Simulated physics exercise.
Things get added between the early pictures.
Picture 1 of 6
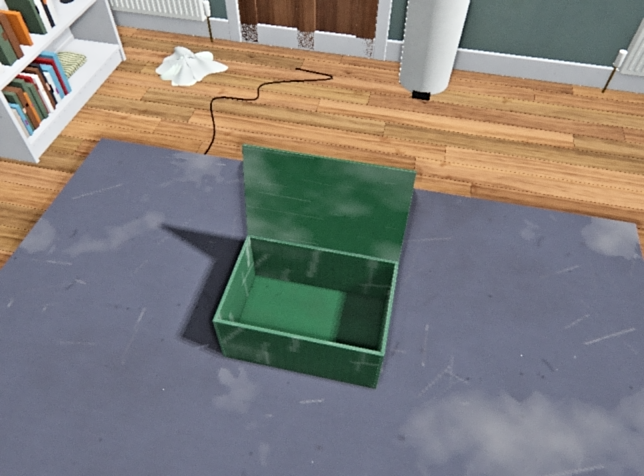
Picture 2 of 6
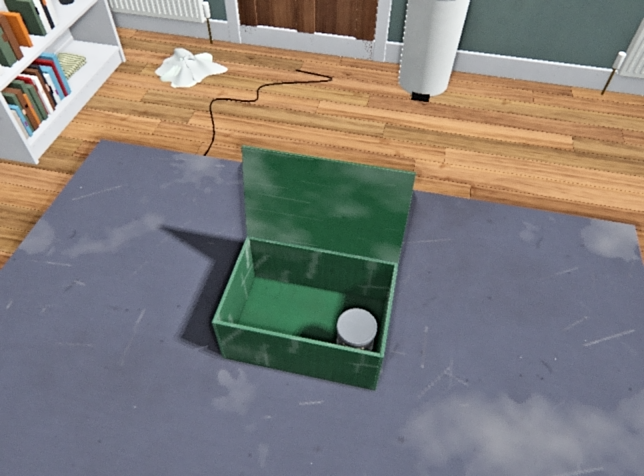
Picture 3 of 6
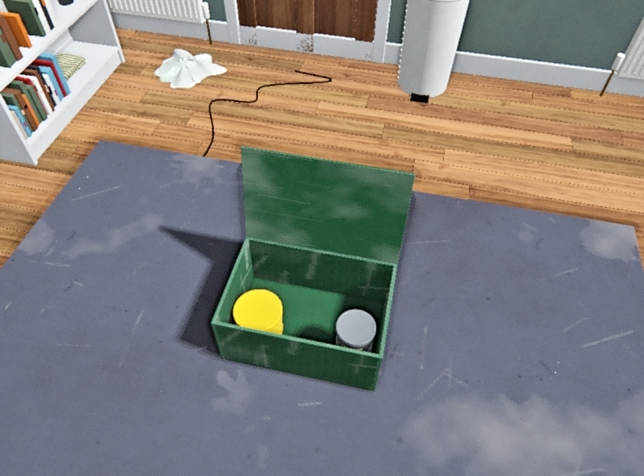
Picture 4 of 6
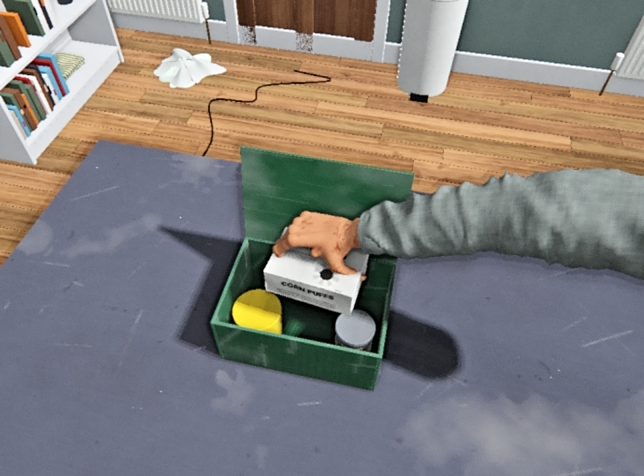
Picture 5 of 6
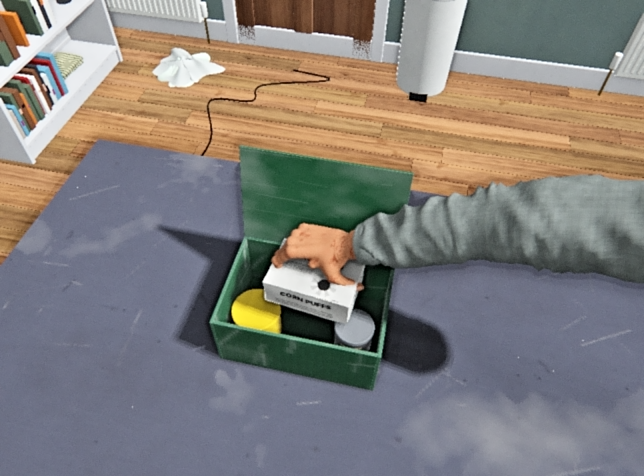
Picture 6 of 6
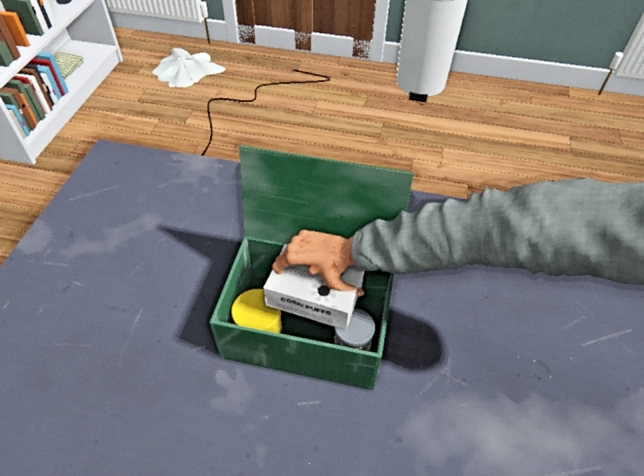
A hand lowering a white packet into an open green box after a grey tin and a yellow tub appear inside.
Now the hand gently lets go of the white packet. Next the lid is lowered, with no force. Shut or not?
The lid fits.
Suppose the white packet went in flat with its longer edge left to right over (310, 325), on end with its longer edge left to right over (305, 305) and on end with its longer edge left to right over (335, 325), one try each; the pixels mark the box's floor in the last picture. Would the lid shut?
Well, the first try leaves the lid lying shut, the second leaves it standing open, and the third leaves it lying shut.
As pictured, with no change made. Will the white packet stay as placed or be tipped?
Well, the white packet ends up skewed.
Then, 0.40 s after the last picture, white packet on its side near (331, 298).
Then, 1.40 s after the last picture, lid 73° above the rim; white packet on its side near (333, 298).
Then, 1.80 s after the last picture, lid 34° above the rim; white packet on its side near (333, 298).
Then, 2.00 s after the last picture, lid 7° above the rim; white packet on its side near (333, 298).
At rest, lid shut; tipped over in the box, white packet; the other 2 in place. Seen from the same camera at the end, white packet near (333, 298).
